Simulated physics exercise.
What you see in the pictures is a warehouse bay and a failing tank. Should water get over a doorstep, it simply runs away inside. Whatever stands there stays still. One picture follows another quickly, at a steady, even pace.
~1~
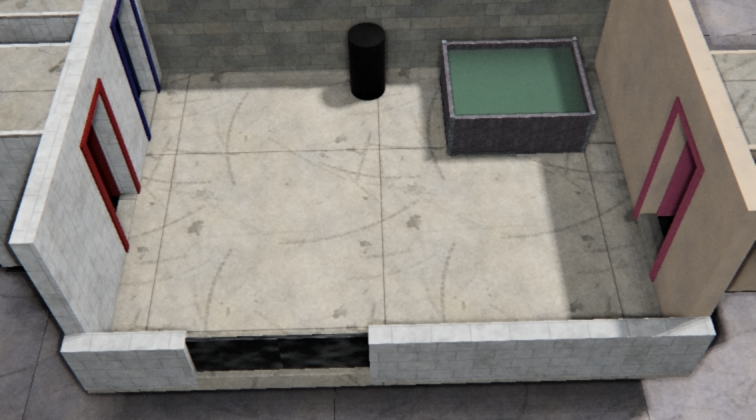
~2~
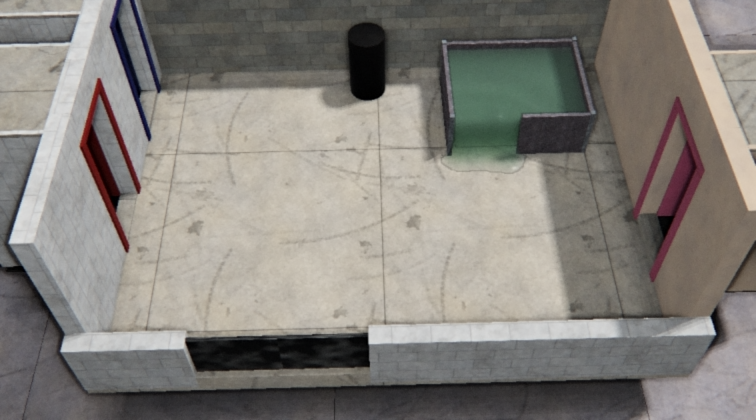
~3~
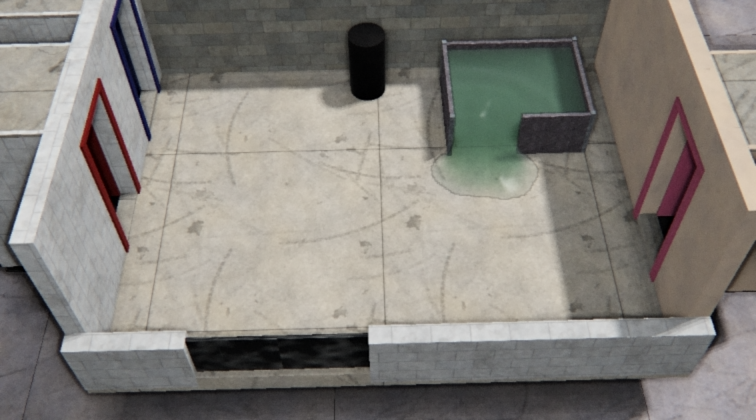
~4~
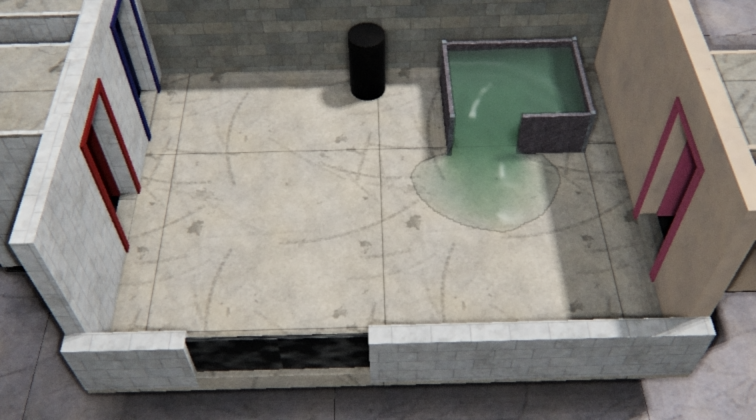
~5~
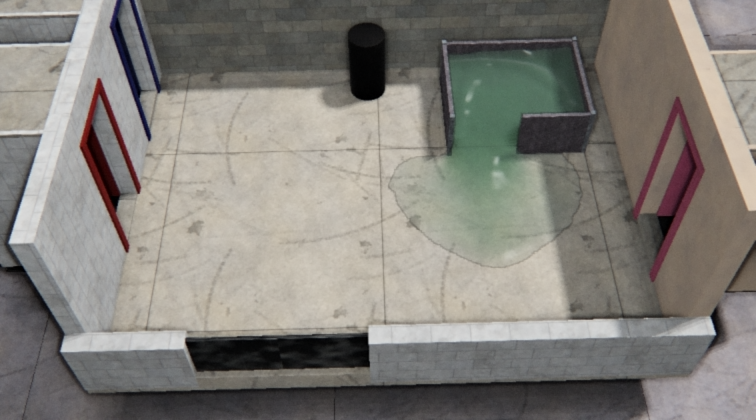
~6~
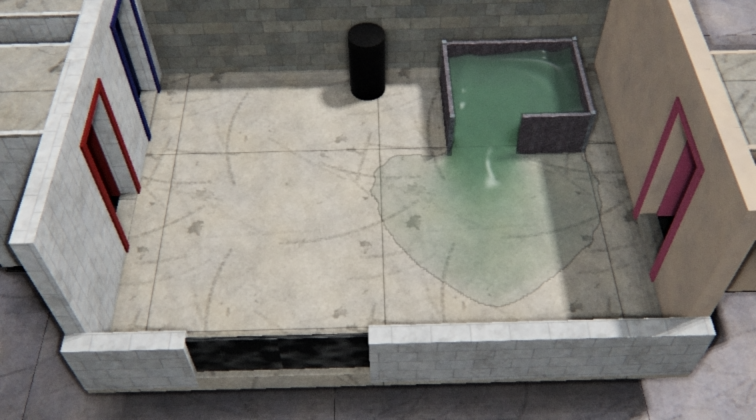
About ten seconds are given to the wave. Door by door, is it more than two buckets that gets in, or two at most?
The red door ends up above the line. The blue door ends up at or below the line. The pink door ends up at or below the line.
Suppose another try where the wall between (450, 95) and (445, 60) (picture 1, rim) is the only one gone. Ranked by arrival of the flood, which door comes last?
Last: The pink one.
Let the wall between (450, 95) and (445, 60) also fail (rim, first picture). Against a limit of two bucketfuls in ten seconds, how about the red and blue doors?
One by one: The red door passes that mark; the blue door floods.
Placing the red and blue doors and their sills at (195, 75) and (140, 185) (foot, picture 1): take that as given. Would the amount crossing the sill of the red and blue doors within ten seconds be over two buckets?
In short: The red door lets more in, the blue door stays under.
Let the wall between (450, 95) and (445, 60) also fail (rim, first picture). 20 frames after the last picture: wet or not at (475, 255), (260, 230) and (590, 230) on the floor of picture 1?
The three spots, in order, are spared, inundated and spared.
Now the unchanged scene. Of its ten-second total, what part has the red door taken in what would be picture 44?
Around 30 in a hundred.
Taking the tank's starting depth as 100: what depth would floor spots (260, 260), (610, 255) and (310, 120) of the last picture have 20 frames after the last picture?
2, 18, 0 %.
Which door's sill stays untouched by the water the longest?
Last in line is the one in blue.
A moment on, water covers 35 % of the floor; the red door not reached, the blue door not reached, the pink door wet at the sill, nothing in.
Next, water covers 45 % of the floor; the red door not reached, the blue door not reached, the pink door wet at the sill, nothing in.
Then, water covers 50 % of the floor; the red door not reached, the blue door not reached, the pink door wet at the sill, nothing in.
Later, water covers 75 % of the floor; the red door under two buckets in, the blue door wet at the sill, nothing in, the pink door wet at the sill, nothing in.
In the end, water covers 95 % of the floor; the red door over two buckets in, the blue door wet at the sill, nothing in, the pink door wet at the sill, nothing in.
